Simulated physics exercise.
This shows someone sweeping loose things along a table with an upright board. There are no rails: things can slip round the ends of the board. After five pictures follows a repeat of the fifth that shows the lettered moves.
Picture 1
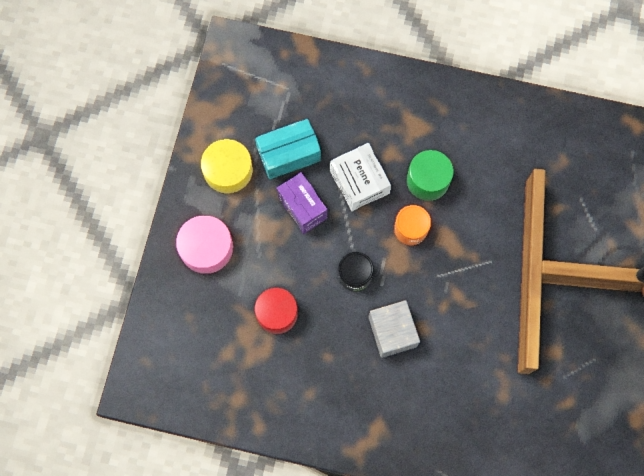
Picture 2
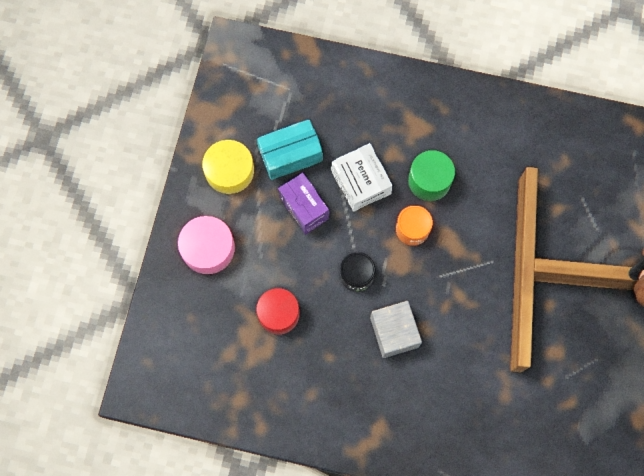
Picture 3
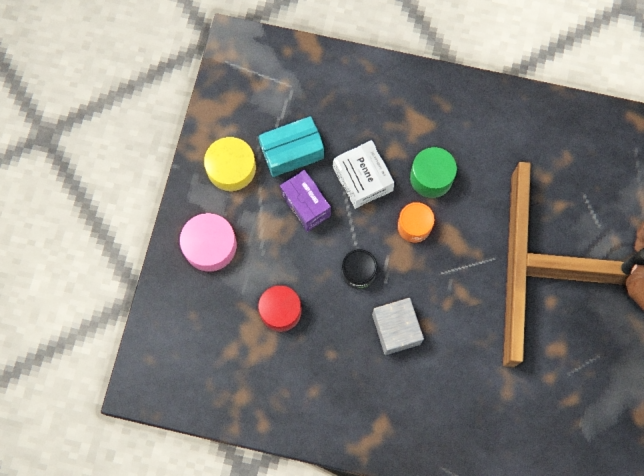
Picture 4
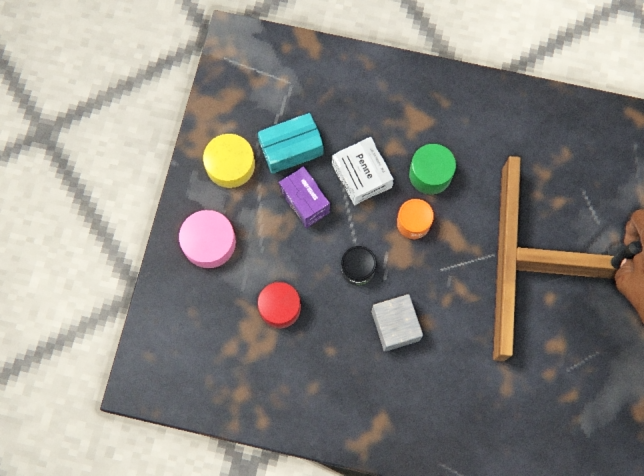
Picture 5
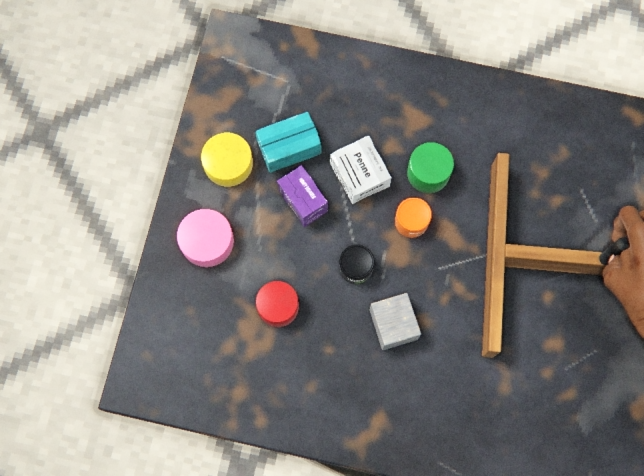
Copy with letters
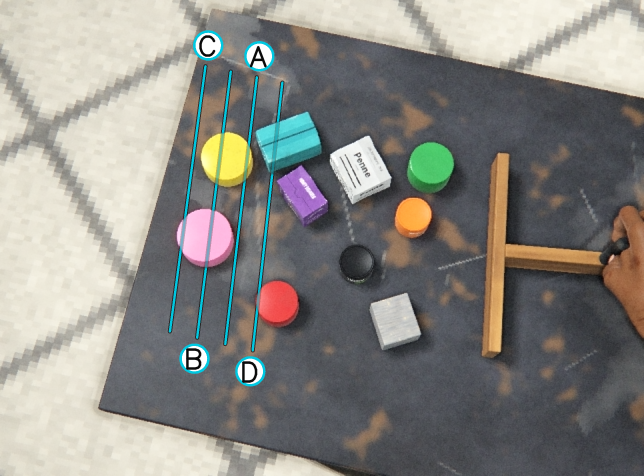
A hand slides an upright wooden board slightly left across a dark table toward colourful objects.
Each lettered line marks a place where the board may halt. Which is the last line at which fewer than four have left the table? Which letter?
Up to line B.
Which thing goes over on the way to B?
It is the yellow pot.
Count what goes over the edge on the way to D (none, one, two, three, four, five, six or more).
In all, none.
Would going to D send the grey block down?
No.
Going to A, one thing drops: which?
The yellow pot.
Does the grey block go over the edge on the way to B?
No.
On the marked copy, A at (242, 206); B at (215, 200); C at (188, 194); D at (268, 211).
Following B. Soon after the start, board (397, 227); green pot (372, 162); grey block (363, 316).
Later, board (294, 205); yellow pot (207, 150); pink tin (199, 242).
In the end, board (216, 188); yellow pot over the edge; pink tin (143, 250); one fallen.
As for the rest, A is within the limit but short; C drops seven; D is within the limit but short.
